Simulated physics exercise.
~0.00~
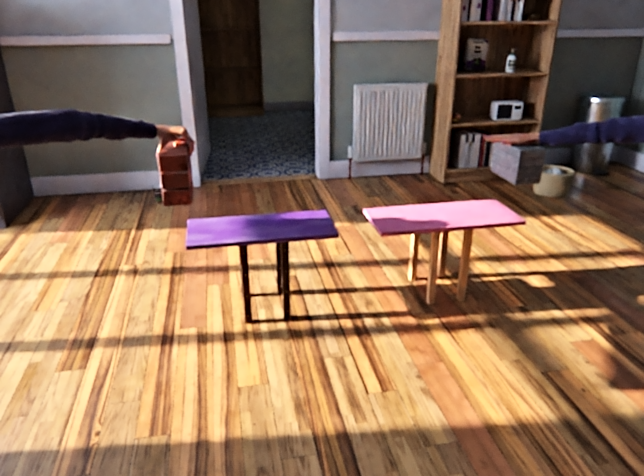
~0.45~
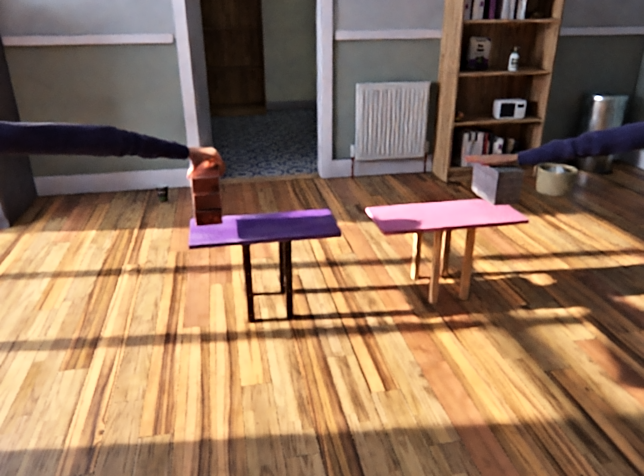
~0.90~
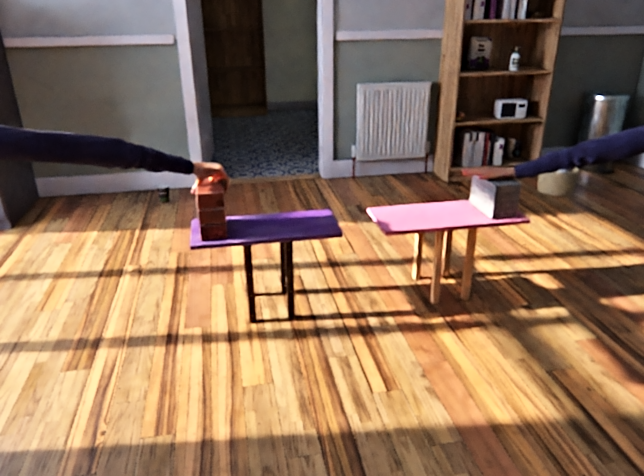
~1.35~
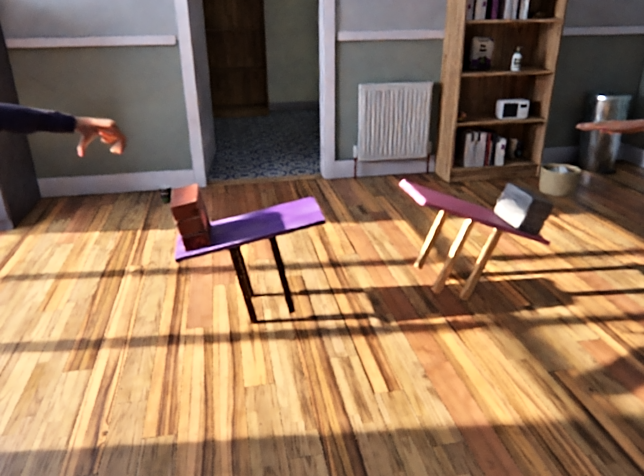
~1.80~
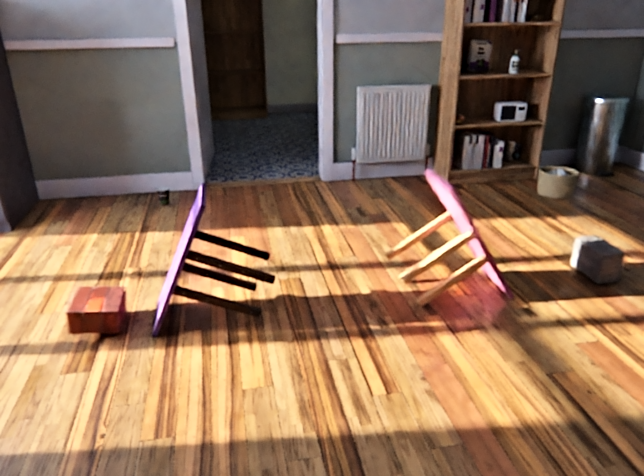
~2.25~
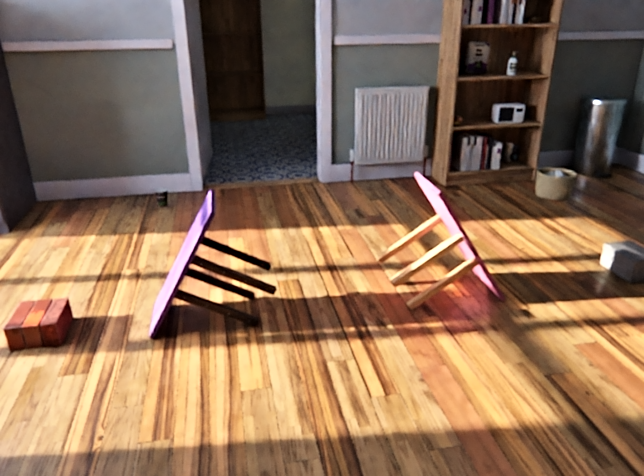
In a sunlit wood-floored room, hands setting bricks and a grey block on two small tables, both tipping over once released.
